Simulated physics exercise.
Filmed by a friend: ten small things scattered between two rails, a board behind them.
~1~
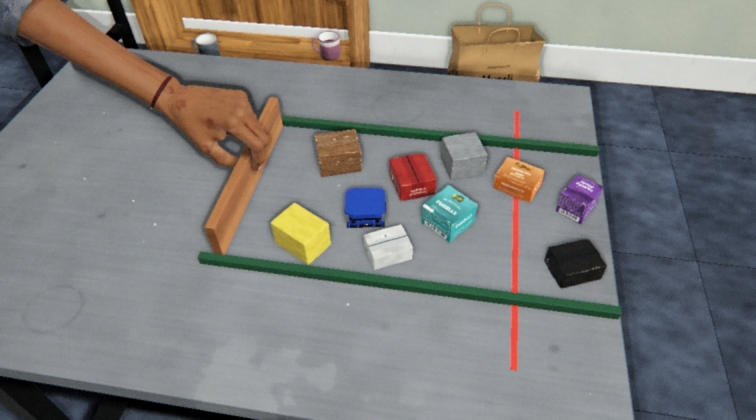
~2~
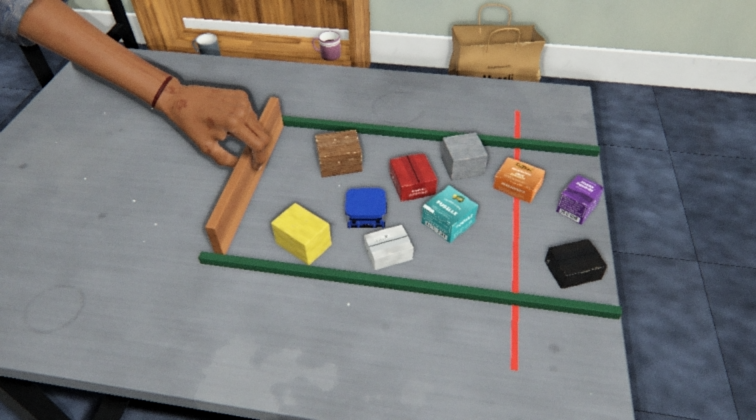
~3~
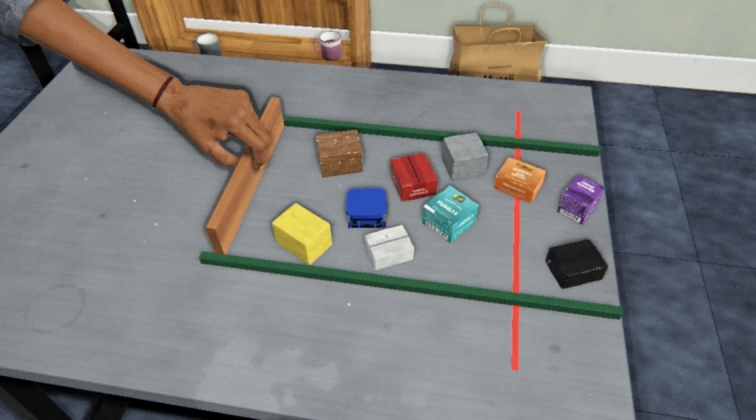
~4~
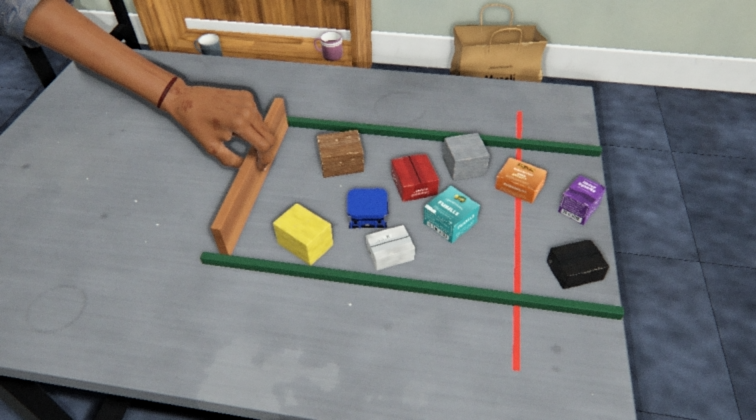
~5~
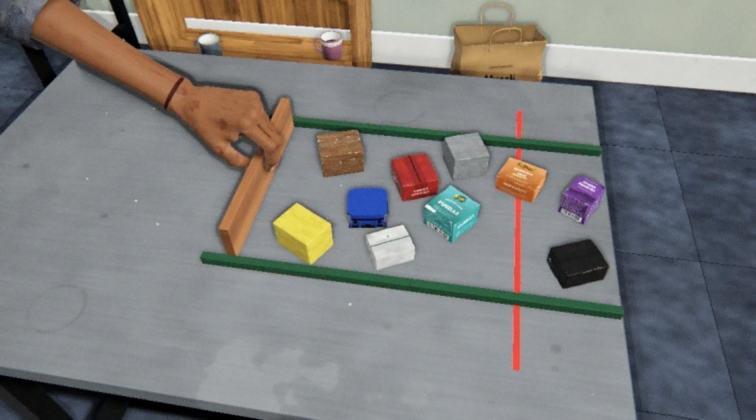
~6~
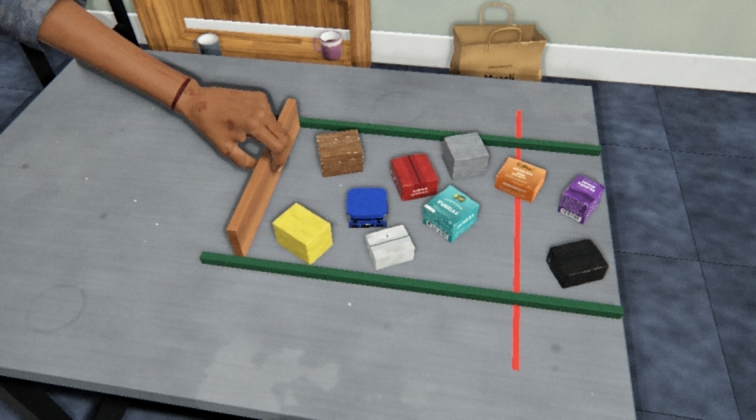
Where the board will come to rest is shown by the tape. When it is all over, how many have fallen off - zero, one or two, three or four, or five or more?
I reckon the number that spills over the end lands at one or two.
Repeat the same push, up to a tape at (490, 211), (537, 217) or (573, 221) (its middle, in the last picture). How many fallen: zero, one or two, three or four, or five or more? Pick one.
Lab note - count at each position: None; one or two; 5 or more.
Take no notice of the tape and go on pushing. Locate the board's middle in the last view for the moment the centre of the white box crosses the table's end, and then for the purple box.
Roughly (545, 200); roughly (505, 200).
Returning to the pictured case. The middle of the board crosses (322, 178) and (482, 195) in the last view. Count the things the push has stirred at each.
By the first moment it's 2, by the second it's 10.
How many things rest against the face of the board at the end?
4 of them.
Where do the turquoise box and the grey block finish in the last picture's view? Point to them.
You'll find the turquoise box at roughly (590, 243) and the grey block at roughly (538, 152).
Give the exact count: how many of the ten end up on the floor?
In all, 2 of them.
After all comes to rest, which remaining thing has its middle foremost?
Nearest at the end: The orange box.
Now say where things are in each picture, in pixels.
Purple box (579, 199); black box (575, 263); orange box (518, 180); board (249, 170); tape (516, 215), in the first frame.
Black box (575, 263); board (249, 170), in the second frame.
Orange box (520, 180); yellow block (302, 234), in the third frame.
Purple box (582, 200); turquoise box (451, 214), in the fourth frame.
Black box (577, 263); white box (390, 247), in the fifth frame.
Purple box (581, 199); black box (577, 263); orange box (520, 180); board (268, 172); tape (518, 214), in the sixth frame.
A little later, none off yet; purple box at rest near (581, 199); black box at rest near (577, 263); orange box at rest near (520, 180).
Next, none off yet; purple box at rest near (581, 199); black box at rest near (577, 263); orange box moving near (525, 179).
Later still, none off yet; purple box moving near (591, 201); black box shifted a little near (595, 264); orange box shifted about its own width near (579, 175).
When it is over, the number that fall off is one or two; down, black box and purple box.
